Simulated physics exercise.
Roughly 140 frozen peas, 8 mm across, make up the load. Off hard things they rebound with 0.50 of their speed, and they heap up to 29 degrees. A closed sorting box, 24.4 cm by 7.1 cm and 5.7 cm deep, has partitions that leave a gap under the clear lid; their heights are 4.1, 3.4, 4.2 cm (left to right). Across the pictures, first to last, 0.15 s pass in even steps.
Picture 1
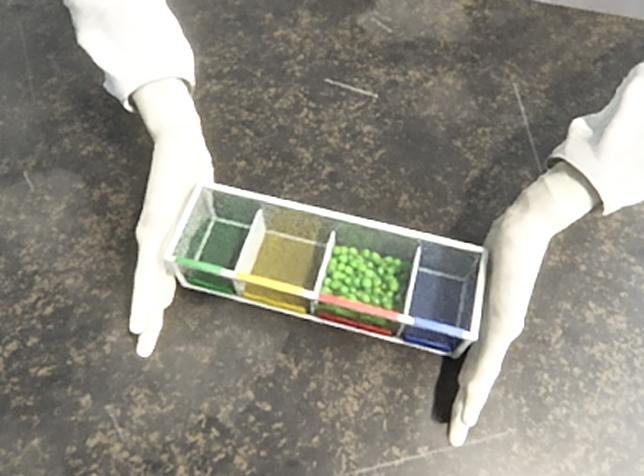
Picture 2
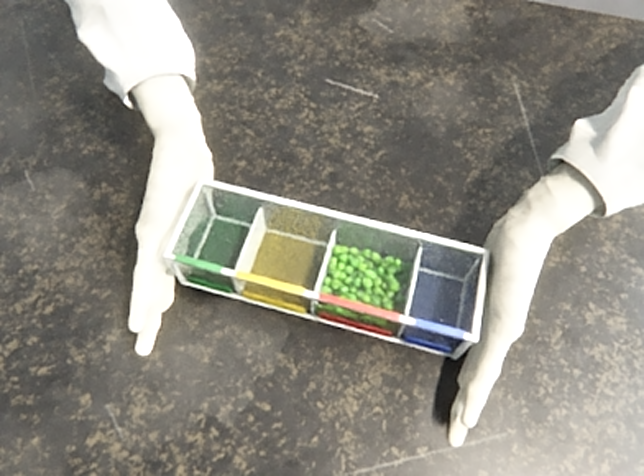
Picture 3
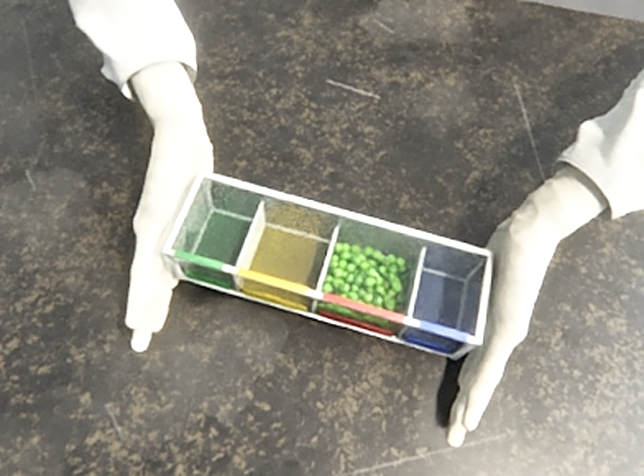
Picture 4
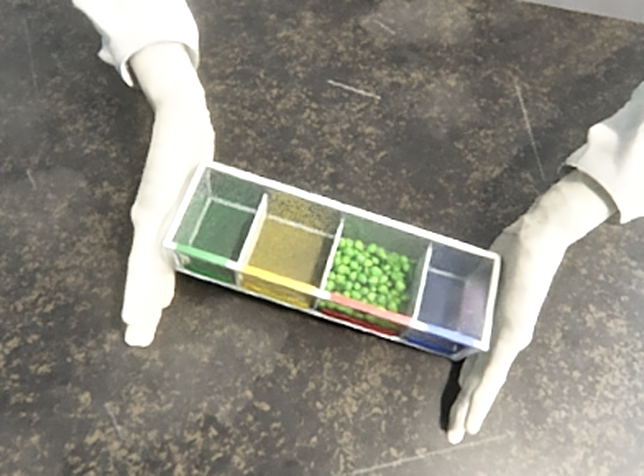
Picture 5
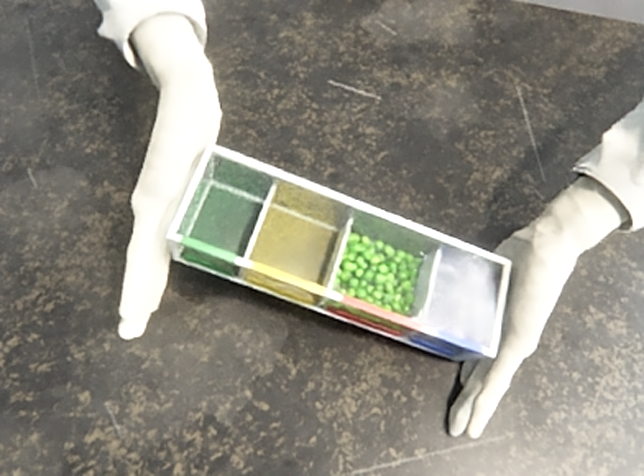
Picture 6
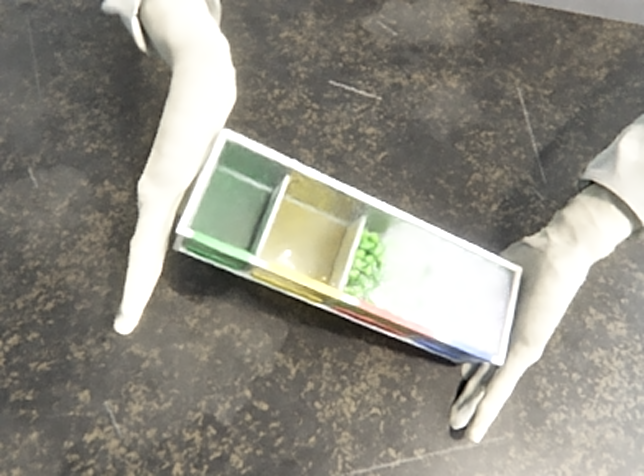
The footage shows two pale hands holding a clear box with green, yellow, red and blue sections, green peas in the red one, and gradually tilting it down to the right as glare spreads over the right side.
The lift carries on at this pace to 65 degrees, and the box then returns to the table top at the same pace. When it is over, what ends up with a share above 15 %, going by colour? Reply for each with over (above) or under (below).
Red - over, blue - under, green - under, yellow - under.
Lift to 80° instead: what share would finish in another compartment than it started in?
Near 15 in a hundred.
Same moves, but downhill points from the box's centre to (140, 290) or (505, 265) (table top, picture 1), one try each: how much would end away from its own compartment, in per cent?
Approximately 50 percent, then 5 percent.
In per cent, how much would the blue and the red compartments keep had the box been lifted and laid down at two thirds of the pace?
Expect blue at 5 percent and red at 95 percent.
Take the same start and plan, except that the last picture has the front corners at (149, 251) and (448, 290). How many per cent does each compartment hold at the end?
Red 60; blue 0; green 5; yellow 35.
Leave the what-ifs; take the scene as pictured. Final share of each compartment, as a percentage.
Red 90; blue 10; green 0; yellow 0.
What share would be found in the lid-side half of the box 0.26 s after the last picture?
About 20 %.
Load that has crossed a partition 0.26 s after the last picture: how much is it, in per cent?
Value: Close to 0 %.
Then, 0.26 s after the last picture, tilt 63 degrees; red 100 %.
Then, 0.44 s after the last picture, tilt 23 degrees; red 90 %, blue 10 %.
Then, 0.74 s after the last picture, tilt 0 degrees; red 90 %, blue 10 %.
In the end, red 90 %, blue 10 %, green 0 %, yellow 0 %.
